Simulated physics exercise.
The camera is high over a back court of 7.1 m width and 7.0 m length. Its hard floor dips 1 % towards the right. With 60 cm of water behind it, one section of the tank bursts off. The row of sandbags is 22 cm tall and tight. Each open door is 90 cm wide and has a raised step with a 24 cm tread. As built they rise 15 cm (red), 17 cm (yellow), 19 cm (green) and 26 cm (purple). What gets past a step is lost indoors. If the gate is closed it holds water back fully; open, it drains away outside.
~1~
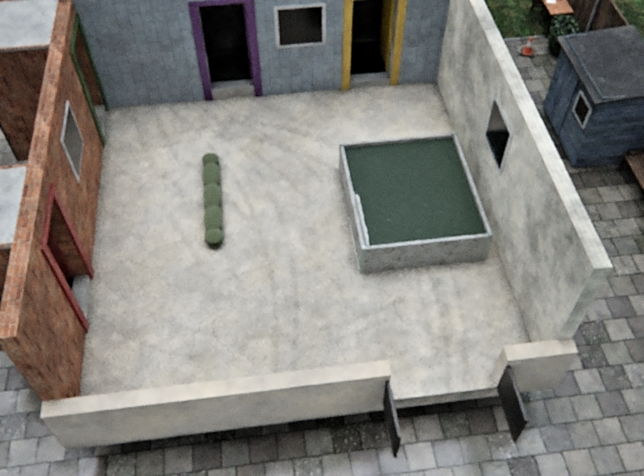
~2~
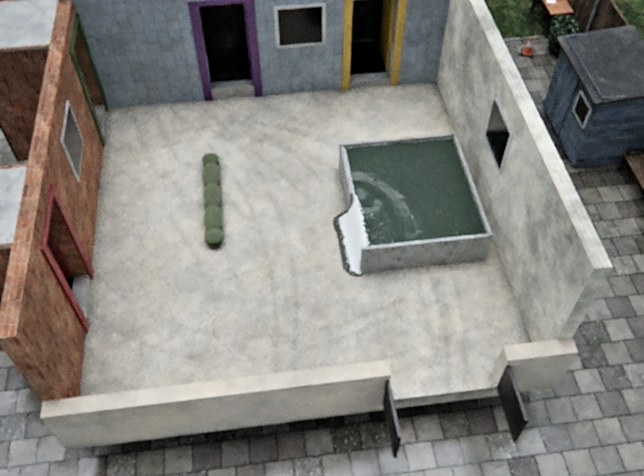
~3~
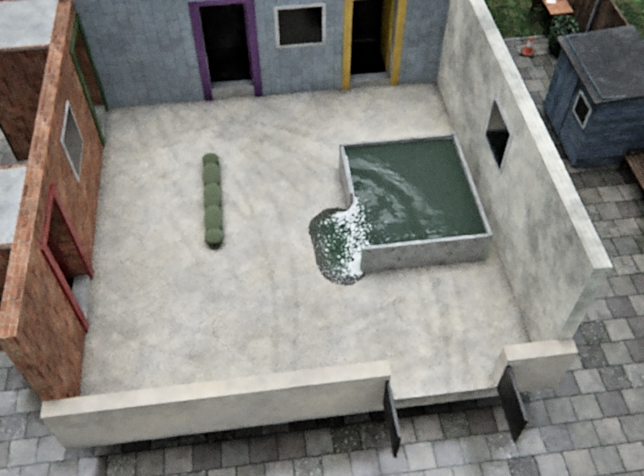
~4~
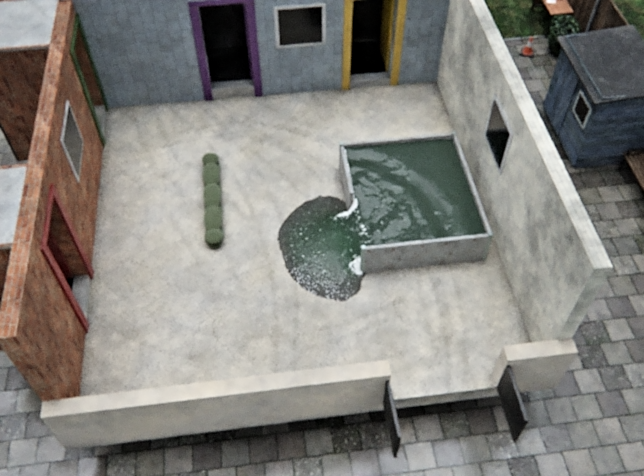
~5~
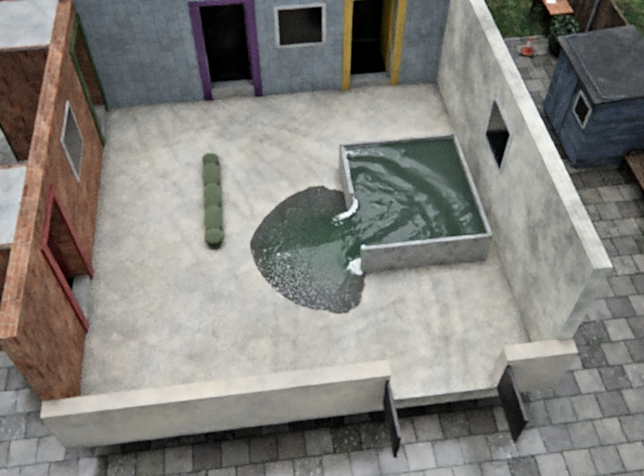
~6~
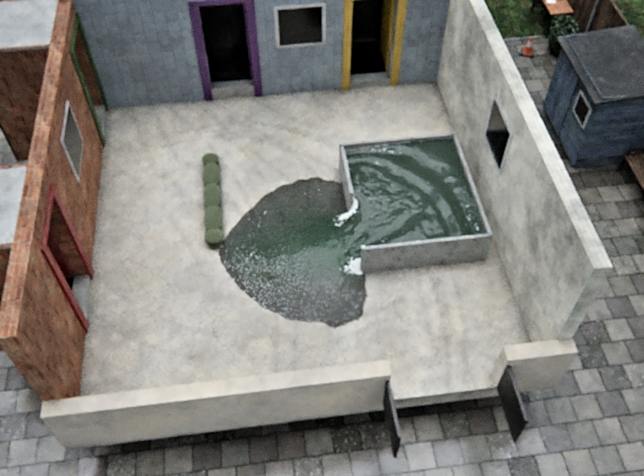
Green water pouring from a gap in the left side of a raised tank, spreading leftward across a pale walled courtyard floor.
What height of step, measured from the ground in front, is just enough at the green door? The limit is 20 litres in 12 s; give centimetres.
At least 6.5 cm or so.
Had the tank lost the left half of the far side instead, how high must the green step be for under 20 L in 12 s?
About 14.0 cm.
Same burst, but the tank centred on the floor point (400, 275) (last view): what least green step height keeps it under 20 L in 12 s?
About 12.0 cm.
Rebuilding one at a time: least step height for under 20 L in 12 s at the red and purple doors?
Roughly 16 cm at red and 8.0 cm at purple.
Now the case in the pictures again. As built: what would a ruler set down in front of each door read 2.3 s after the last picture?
In cm: Red 21, yellow 0, green 0, purple 10.
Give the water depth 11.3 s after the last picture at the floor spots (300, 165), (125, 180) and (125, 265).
Roughly 4, 5 and 4 cm, in turn.
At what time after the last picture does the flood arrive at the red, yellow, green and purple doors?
Arrival: Red 0.8 s, yellow 3.6 s, green 4.0 s, purple 2.0 s.
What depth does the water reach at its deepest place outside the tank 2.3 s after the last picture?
Roughly 36 cm.
Then, 0.7 s after the last picture water covers 25 % of the floor, deepest (34 cm) near (352, 255); it has not reached the green door.
Then, 2.3 s after the last picture water covers 45 % of the floor, deepest (36 cm) near (105, 396); it has not reached the green door.
Then, 11.3 s after the last picture water covers 95 % of the floor, deepest (17 cm) near (463, 162); 5 cm at the green door, 0 litres in over its 19 cm step.
At the green door as built, the water peaked near 11 cm, 8.5 s after the last picture.
With a step of 5.5 cm, 31 litres would have come in within the 12 s; with 7.5 cm, 11 litres. So under 20 litres takes about 6.5 cm.
